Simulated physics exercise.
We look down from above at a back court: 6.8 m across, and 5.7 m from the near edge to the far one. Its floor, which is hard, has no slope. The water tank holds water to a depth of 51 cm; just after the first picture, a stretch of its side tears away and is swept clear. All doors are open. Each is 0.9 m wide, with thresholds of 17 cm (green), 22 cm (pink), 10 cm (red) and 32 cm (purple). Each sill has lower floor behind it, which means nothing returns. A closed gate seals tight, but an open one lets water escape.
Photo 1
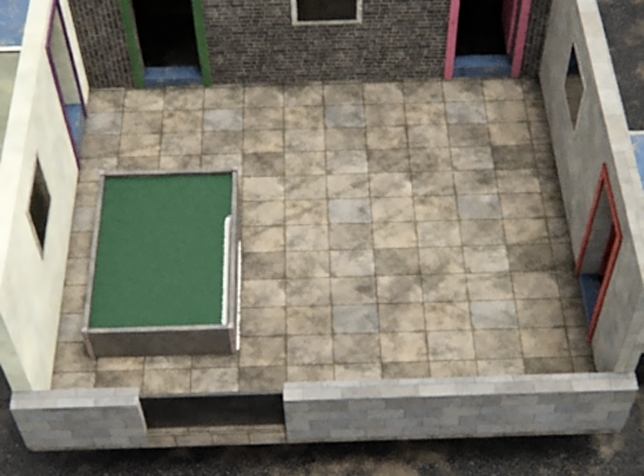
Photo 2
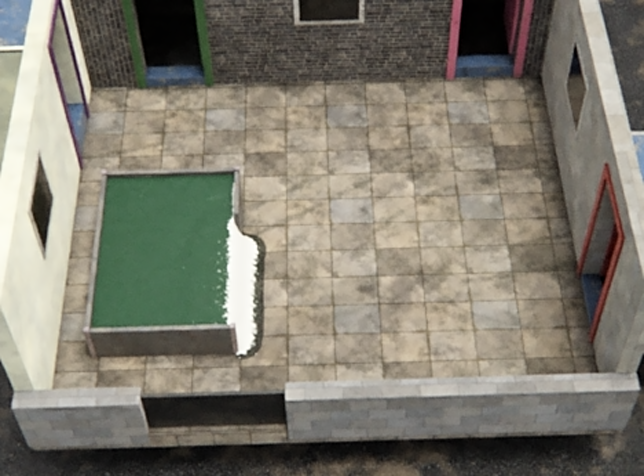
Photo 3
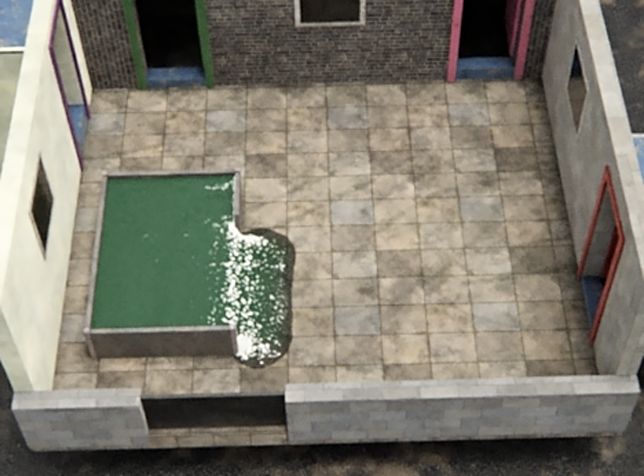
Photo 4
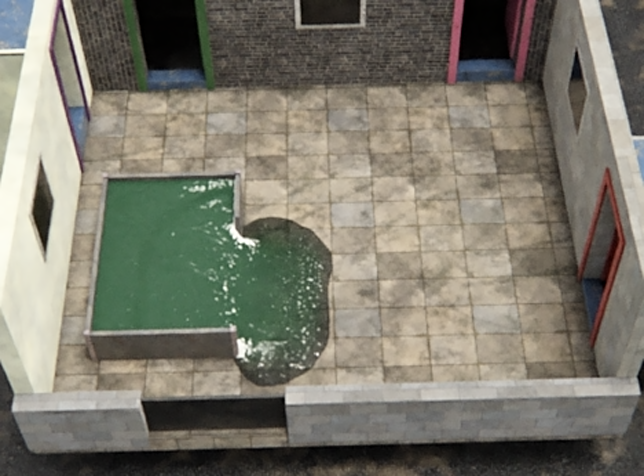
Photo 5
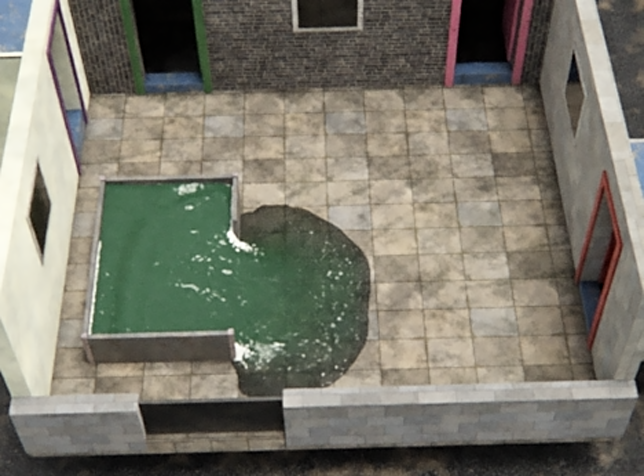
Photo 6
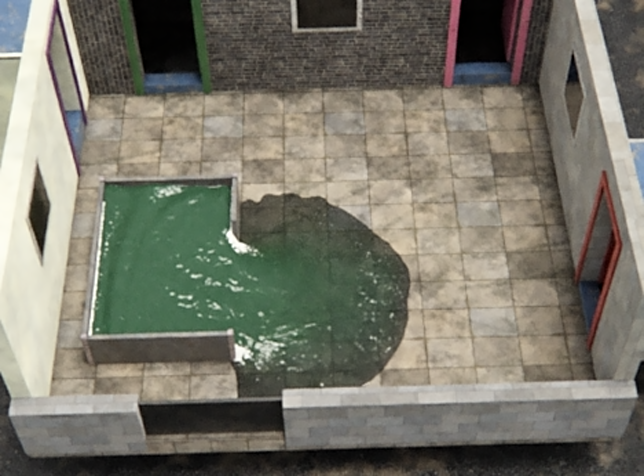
Green water in a tank bursts through its right side and spreads across the tiled floor.
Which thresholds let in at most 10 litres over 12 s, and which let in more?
The green door lets in at most that; the pink door lets in at most that; the red door lets in more; the purple door lets in at most that.
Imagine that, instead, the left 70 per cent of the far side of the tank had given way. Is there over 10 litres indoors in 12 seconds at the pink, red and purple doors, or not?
So pink ends up short of it, red short of it, purple short of it.
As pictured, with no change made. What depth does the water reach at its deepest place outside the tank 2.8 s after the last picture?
About 27 cm at most.
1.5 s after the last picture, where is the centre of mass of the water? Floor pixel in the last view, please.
Near (285, 295).
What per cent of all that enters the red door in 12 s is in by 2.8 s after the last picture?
Some 60 per cent by then.
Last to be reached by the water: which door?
It's the purple door that comes last.
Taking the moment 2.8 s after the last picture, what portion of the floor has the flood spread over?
Around 50 per cent.
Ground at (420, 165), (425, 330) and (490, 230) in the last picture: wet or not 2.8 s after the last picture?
Status of the three spots: Inundated, inundated, inundated.
Then, 0.7 s after the last picture water covers 35 % of the floor and is deepest (26 cm) near (239, 335); green door not reached, pink door not reached, red door not reached, purple door not reached.
Then, 1.5 s after the last picture water covers 50 % of the floor and is deepest (22 cm) near (239, 323); green door not reached, pink door not reached, red door 21 cm at the sill, 19 L in, purple door not reached.
Then, 2.8 s after the last picture water covers 50 % of the floor and is deepest (27 cm) near (584, 386); green door not reached, pink door not reached, red door 23 cm at the sill, 86 L in, purple door not reached.
Then, 6.3 s after the last picture water covers 70 % of the floor and is deepest (15 cm) near (523, 123); green door 1 cm at the sill, 0 L in, pink door 15 cm at the sill, 0 L in, red door 10 cm at the sill, 145 L in, purple door not reached.
Then, 11.3 s after the last picture water covers 100 % of the floor and is deepest (12 cm) near (87, 117); green door 6 cm at the sill, 0 L in, pink door 7 cm at the sill, 0 L in, red door 5 cm at the sill, 146 L in, purple door 11 cm at the sill, 0 L in.
